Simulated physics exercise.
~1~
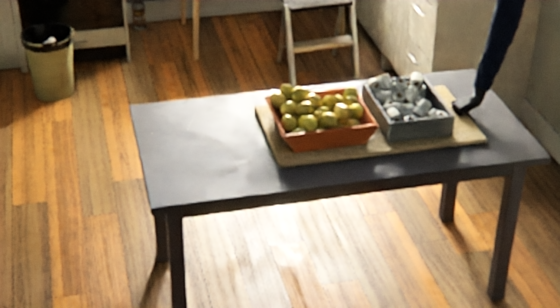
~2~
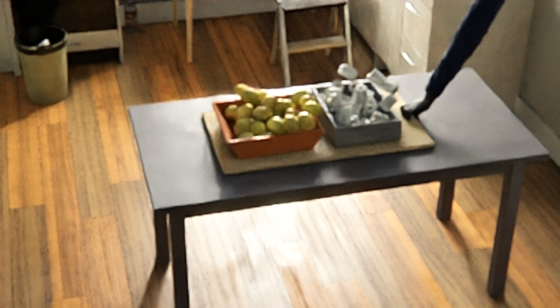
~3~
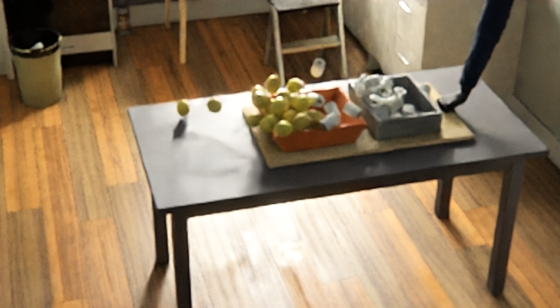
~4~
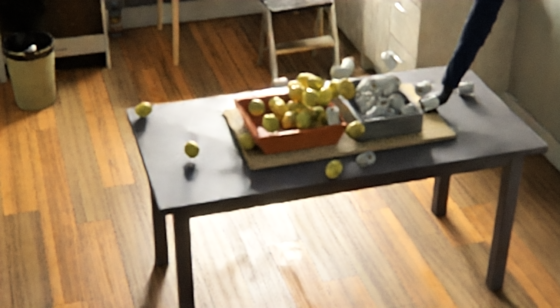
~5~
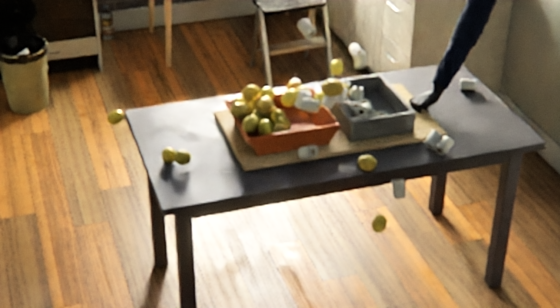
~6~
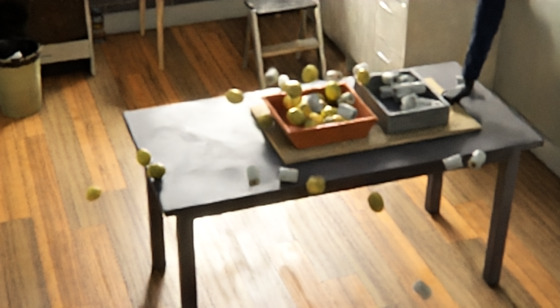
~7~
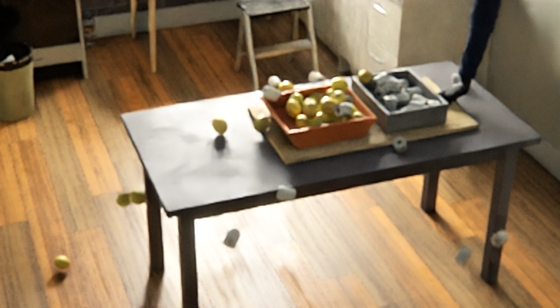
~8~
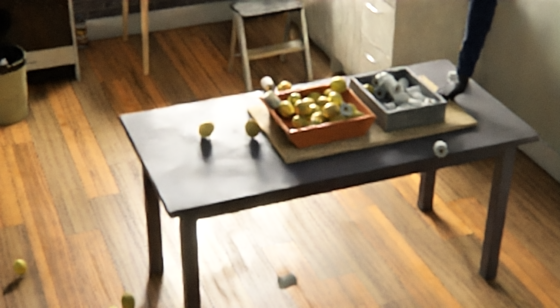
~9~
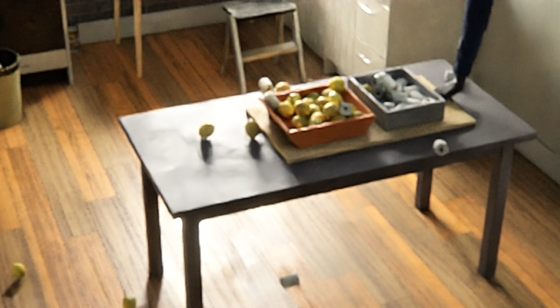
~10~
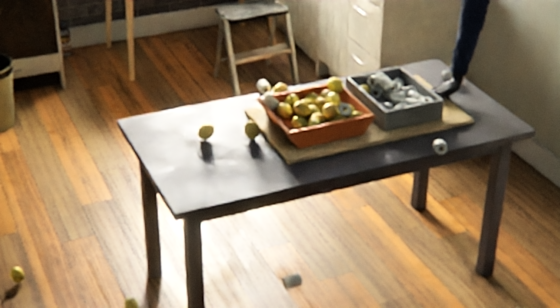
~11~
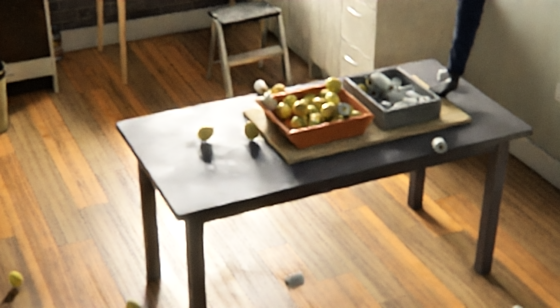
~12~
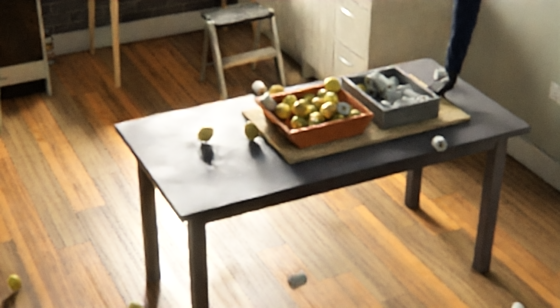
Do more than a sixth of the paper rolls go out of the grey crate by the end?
Yes, well over a sixth of the rolls are thrown out of the grey crate during the shaking, though a good many are still inside when it stops.
